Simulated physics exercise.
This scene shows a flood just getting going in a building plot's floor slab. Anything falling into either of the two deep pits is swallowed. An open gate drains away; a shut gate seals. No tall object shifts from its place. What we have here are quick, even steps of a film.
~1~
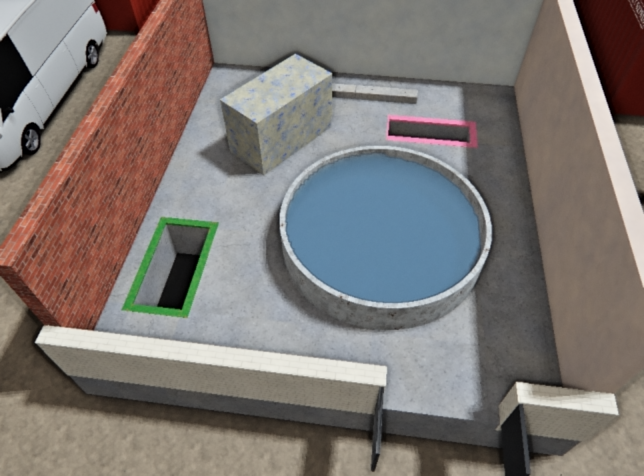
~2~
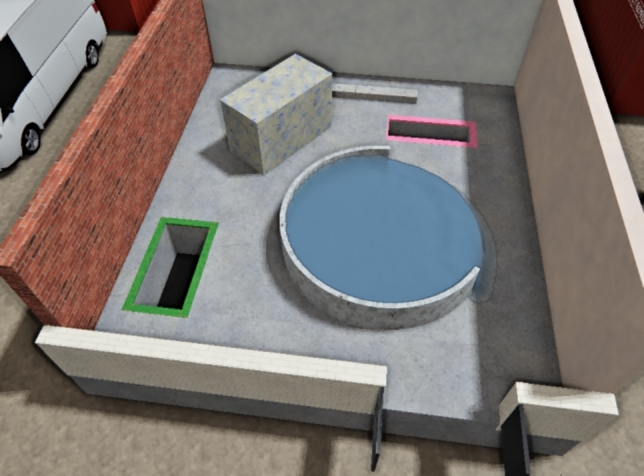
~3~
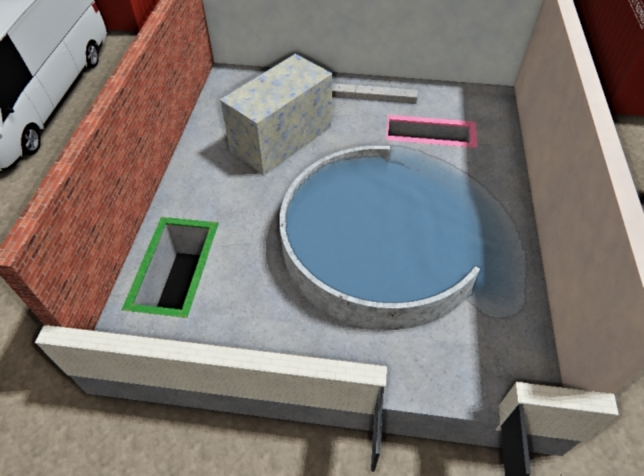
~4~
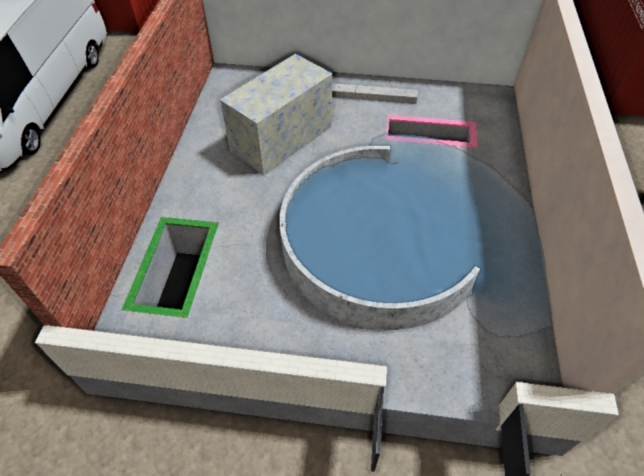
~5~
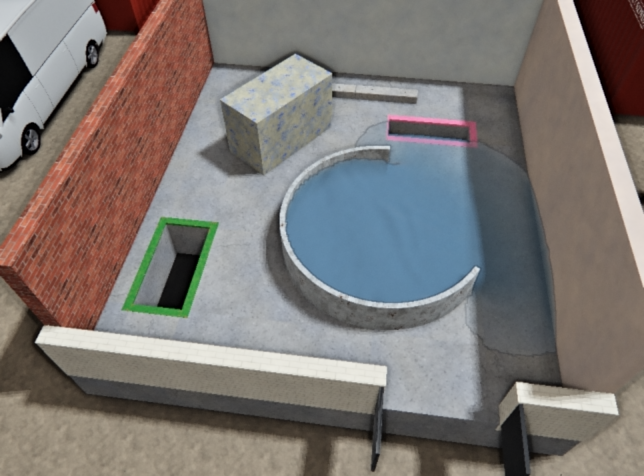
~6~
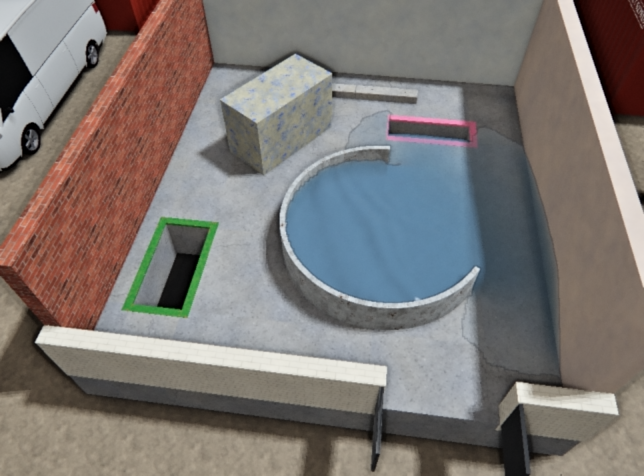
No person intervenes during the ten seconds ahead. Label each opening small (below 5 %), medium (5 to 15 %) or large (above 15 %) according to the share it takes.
Gate: Medium; green pit: Medium; pink pit: Large.
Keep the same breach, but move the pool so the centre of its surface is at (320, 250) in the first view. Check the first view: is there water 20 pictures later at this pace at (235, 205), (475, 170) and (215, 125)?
Checking the three spots, I get high and dry, swamped, high and dry.
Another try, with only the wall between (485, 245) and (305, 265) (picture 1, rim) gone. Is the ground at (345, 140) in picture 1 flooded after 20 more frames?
Outcome: Spared.
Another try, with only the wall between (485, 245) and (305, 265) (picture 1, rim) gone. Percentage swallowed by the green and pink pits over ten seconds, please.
For green it's about 15 per cent, and for pink about 6 per cent.
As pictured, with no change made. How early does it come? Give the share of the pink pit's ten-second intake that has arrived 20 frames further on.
Estimated share: About 40 %.
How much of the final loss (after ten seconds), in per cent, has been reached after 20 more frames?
Near 30 in a hundred.
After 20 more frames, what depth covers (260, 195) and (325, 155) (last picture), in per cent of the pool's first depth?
About 0 and 0 per cent.
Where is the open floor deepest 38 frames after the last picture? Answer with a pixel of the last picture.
I'd go with (215, 64) as the deepest place.
A moment on, water covers 25 % of the floor; the gate 0 %, the green pit 0 %, the pink pit 5 %.
Next, water covers 35 % of the floor; the gate 0 %, the green pit 0 %, the pink pit 8 %.
Then, water covers 50 % of the floor; the gate 2 %, the green pit 0 %, the pink pit 16 %.
Later, water covers 80 % of the floor; the gate 6 %, the green pit 1 %, the pink pit 29 %.
In the end, water covers 95 % of the floor; the gate 9 %, the green pit 8 %, the pink pit 39 %.
